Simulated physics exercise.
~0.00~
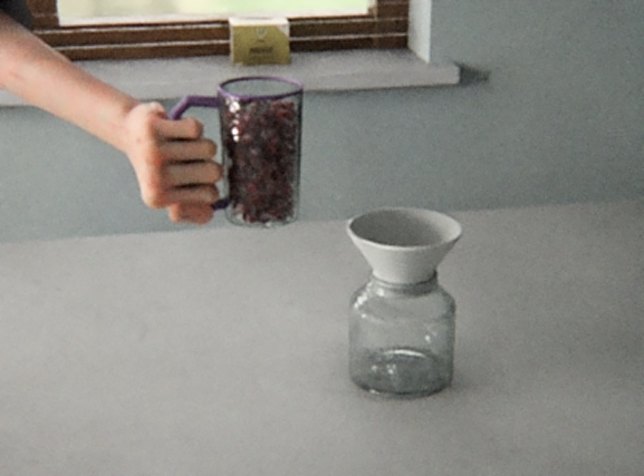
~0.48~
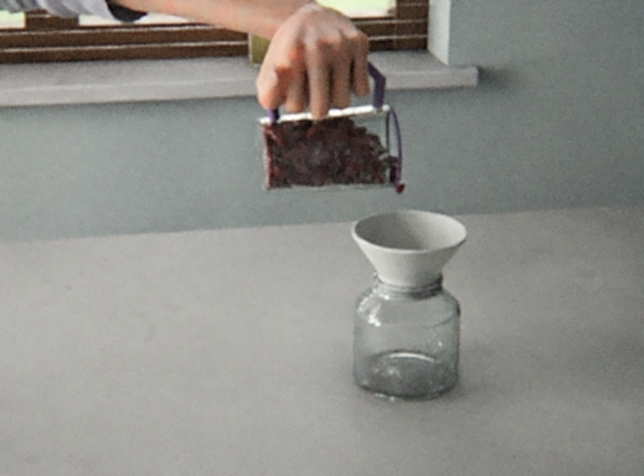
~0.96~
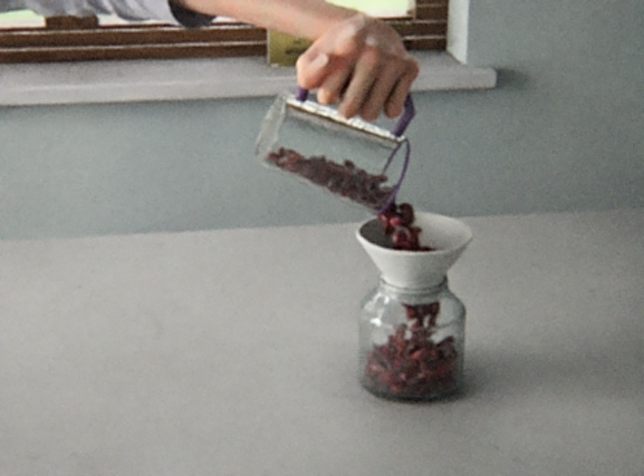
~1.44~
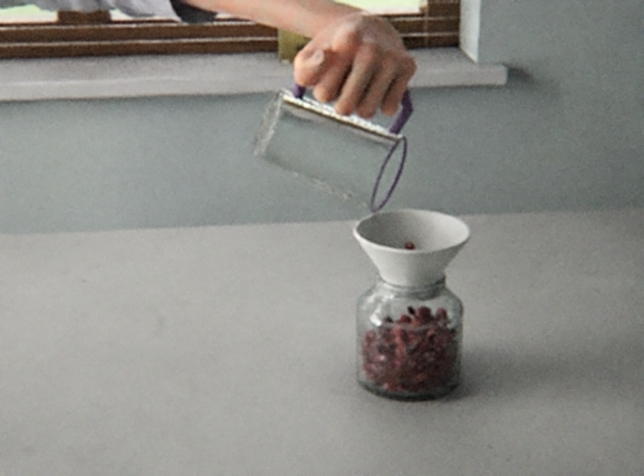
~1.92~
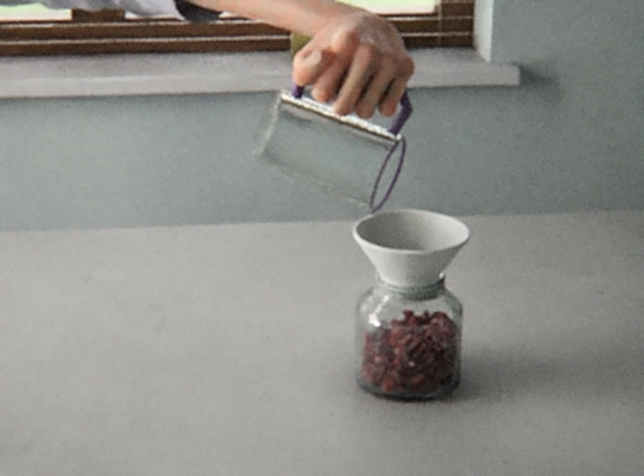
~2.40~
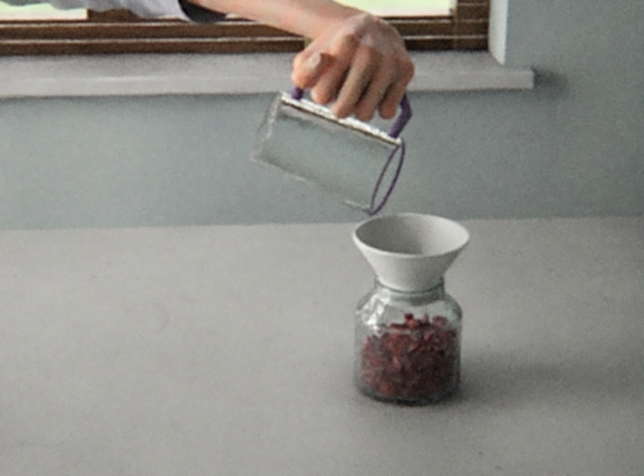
On a grey tabletop before a blue-grey wall and a wooden-framed window, seen from slightly above, a clear glass jar stands right of centre with a white funnel in its mouth. A hand reaches in from the left, holding a clear cup with a purple handle and rim, full of dark red beans. The hand carries the cup to the right above the funnel and tips it onto its side. The beans pour down through the funnel and pile up in the jar. The cup ends tilted and empty, with the beans resting in the jar and the tabletop clear.
